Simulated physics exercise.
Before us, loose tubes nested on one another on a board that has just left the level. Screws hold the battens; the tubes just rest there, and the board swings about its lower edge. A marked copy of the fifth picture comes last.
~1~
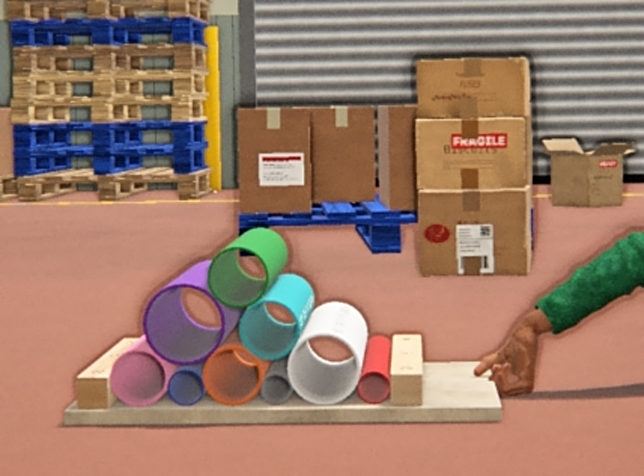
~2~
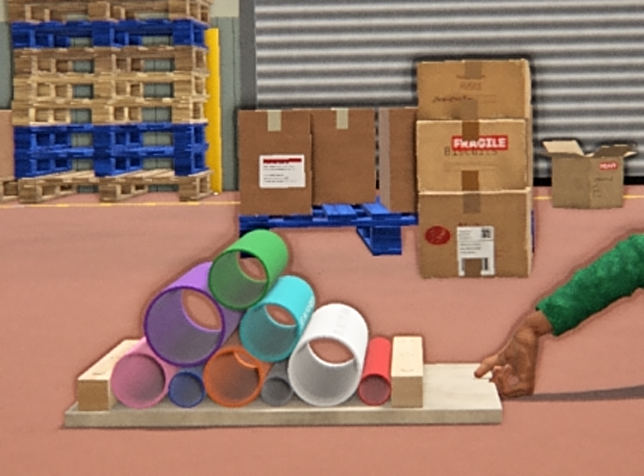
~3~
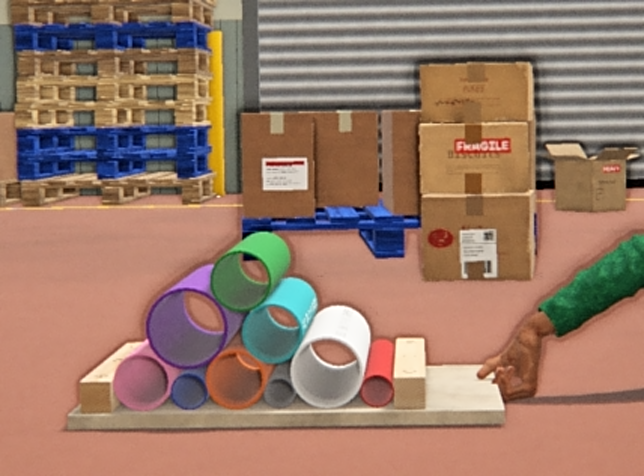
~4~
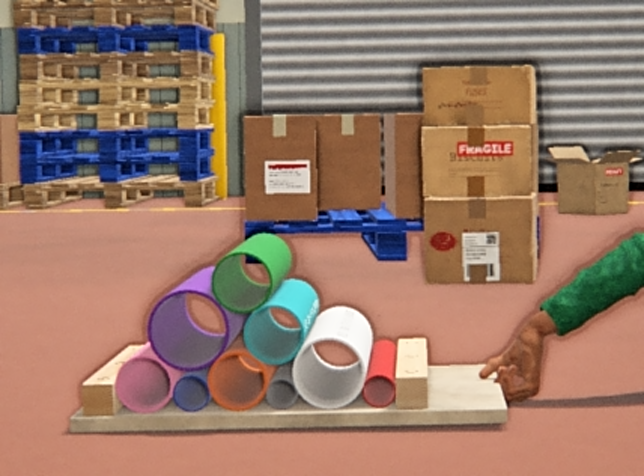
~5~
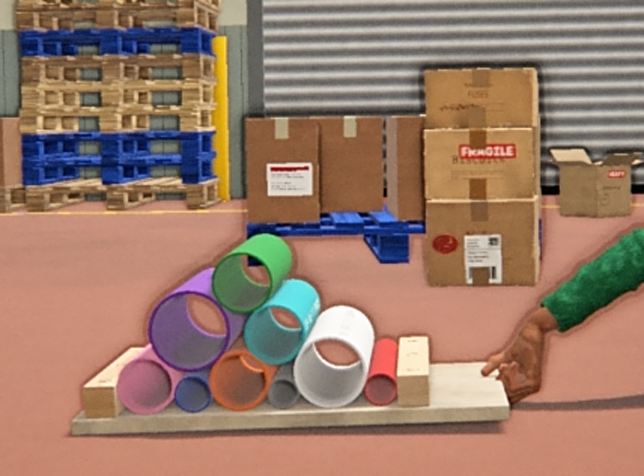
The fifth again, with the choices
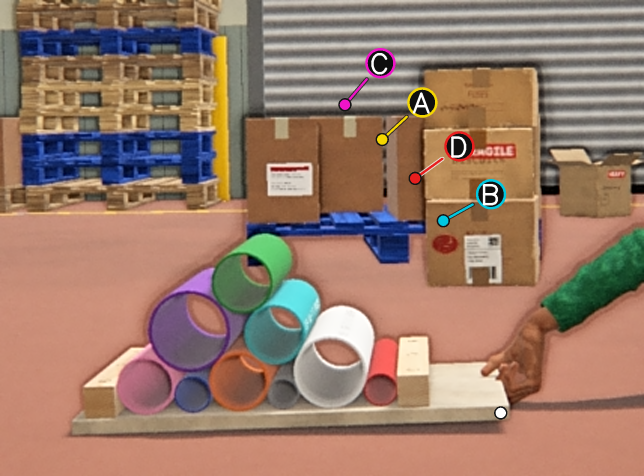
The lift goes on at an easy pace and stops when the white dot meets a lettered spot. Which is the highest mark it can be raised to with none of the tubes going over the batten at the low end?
The last mark within the limit is D.
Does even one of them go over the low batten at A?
Yes.
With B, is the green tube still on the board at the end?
The green tube: Yes.
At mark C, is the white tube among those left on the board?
The white tube: Yes.
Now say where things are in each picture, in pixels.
The first picture shows turquoise tube (270, 330); purple tube (184, 324); green tube (238, 277).
The second picture shows green tube (238, 279); board (292, 378).
The third picture shows board (294, 380); red tube (377, 391); grey tube (279, 393).
The fourth picture shows board (297, 381); pink tube (145, 384); blue tube (192, 394).
The fifth picture shows board (298, 381); pink tube (146, 385); blue tube (193, 394).
On the marked copy, A at (382, 139); B at (443, 221); C at (345, 104); D at (415, 178); the white dot at (501, 413).
With D. Early on, board at 19°.
Further on, board at 35°.
At the end, board at 35°, none over the low batten.
As for the rest, A three over the low batten (turquoise, purple, green); B none over the low batten; C three over the low batten (turquoise, purple, green).
